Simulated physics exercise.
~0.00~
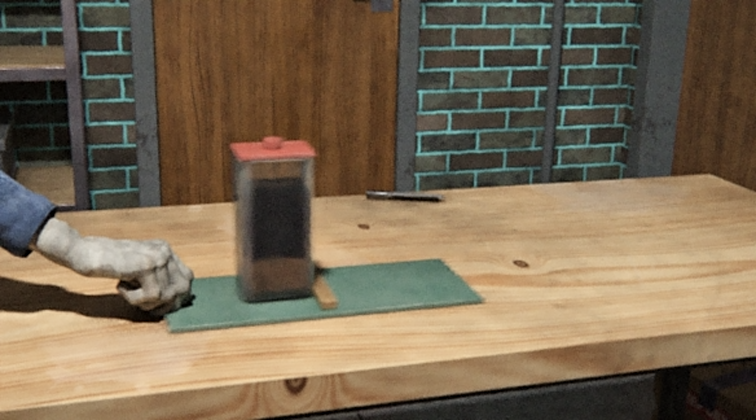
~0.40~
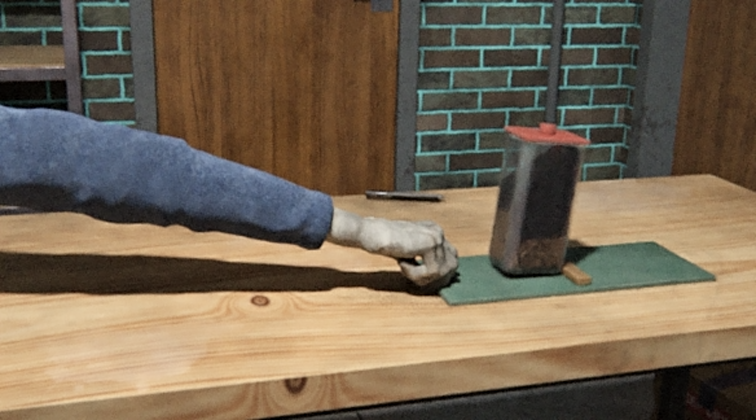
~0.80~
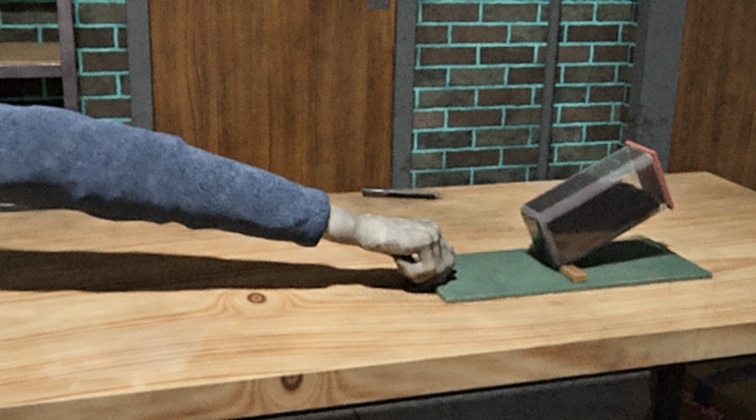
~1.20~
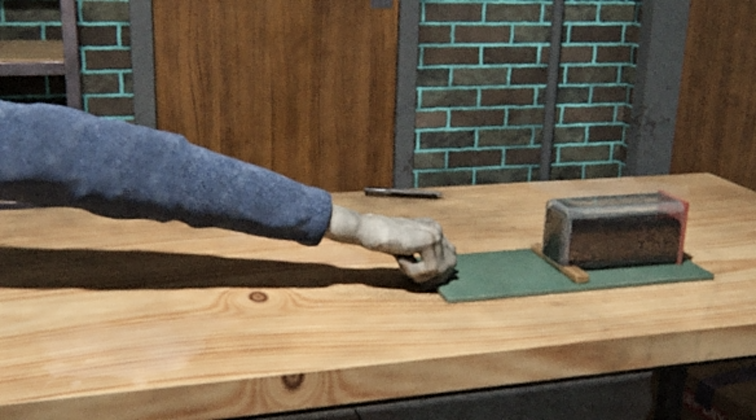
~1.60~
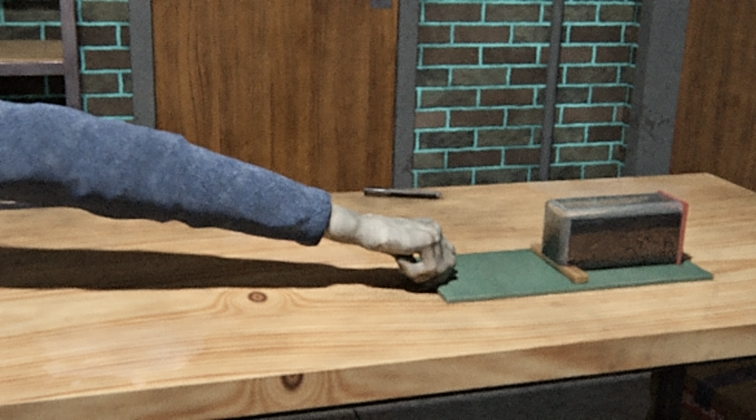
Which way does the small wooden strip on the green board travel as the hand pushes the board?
The small wooden strip moves to the right along with the board.
